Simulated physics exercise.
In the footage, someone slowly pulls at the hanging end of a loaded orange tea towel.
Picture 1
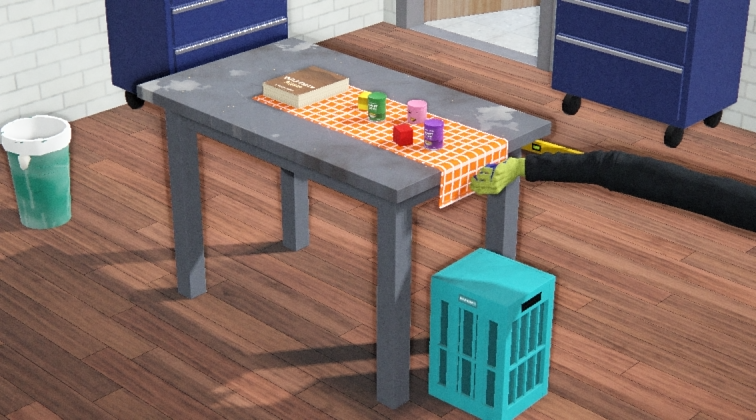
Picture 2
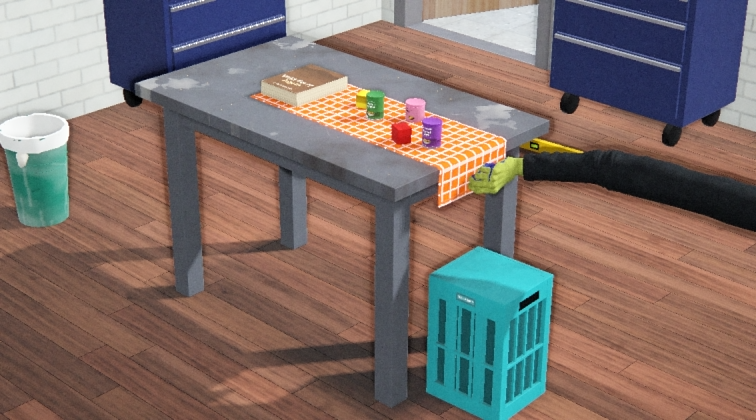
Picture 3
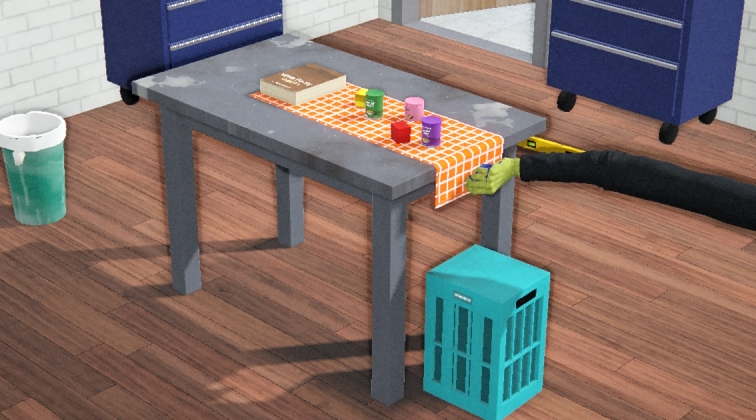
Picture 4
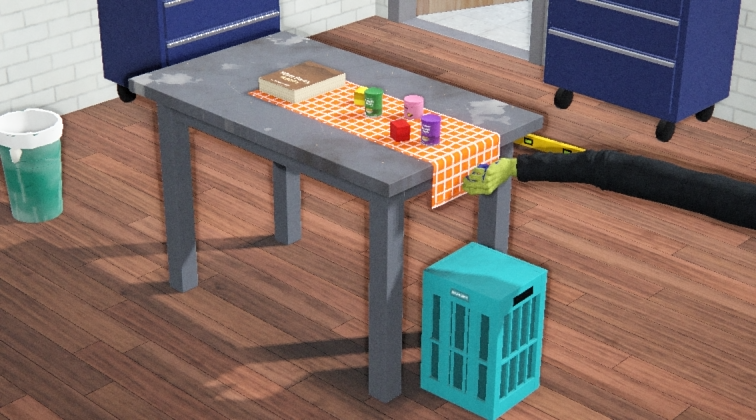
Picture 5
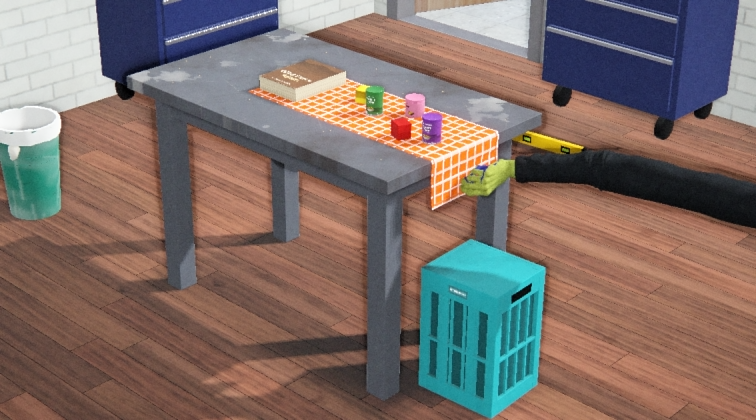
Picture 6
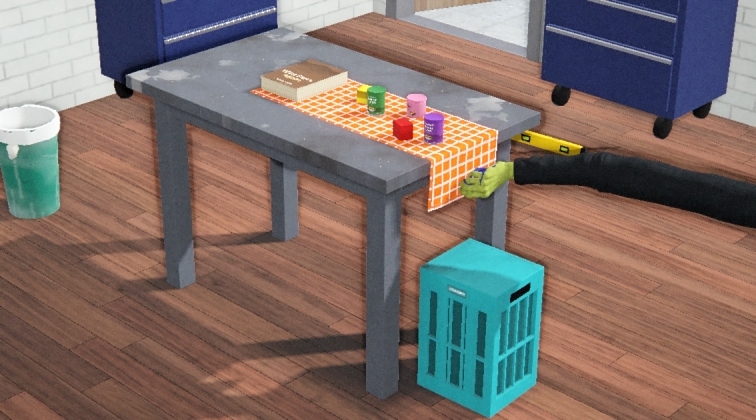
In a room with a wood-plank floor, a gloved hand reaches in from the right and grips the hanging end of an orange checked cloth on a grey table. The cloth, book, small colourful containers and red cube barely shift as the view drifts slightly, the hand keeping its grip.
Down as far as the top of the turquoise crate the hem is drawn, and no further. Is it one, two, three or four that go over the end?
Two objects go.
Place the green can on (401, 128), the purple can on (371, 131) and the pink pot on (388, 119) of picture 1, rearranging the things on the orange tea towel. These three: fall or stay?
Well, the green can is safe, the purple can is safe, and the pink pot is safe.
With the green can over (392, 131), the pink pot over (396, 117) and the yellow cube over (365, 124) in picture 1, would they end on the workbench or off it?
The green can remains up; the pink pot stays on; the yellow cube stays on.
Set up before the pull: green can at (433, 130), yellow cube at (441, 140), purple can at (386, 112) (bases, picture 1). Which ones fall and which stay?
Record - green can lost; yellow cube lost; purple can retained.
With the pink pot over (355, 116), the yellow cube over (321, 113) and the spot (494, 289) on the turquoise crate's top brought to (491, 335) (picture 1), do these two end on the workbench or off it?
Pink pot stays, yellow cube stays.
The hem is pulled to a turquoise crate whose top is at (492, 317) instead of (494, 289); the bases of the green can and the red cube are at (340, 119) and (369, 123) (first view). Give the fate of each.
Green can stays, red cube stays.
Early on, hem near (463, 223); all still up.
Midway, hem on the crate; purple can and red cube gone.
Finally, hem on the crate; purple can and red cube gone. The workbench loses two.
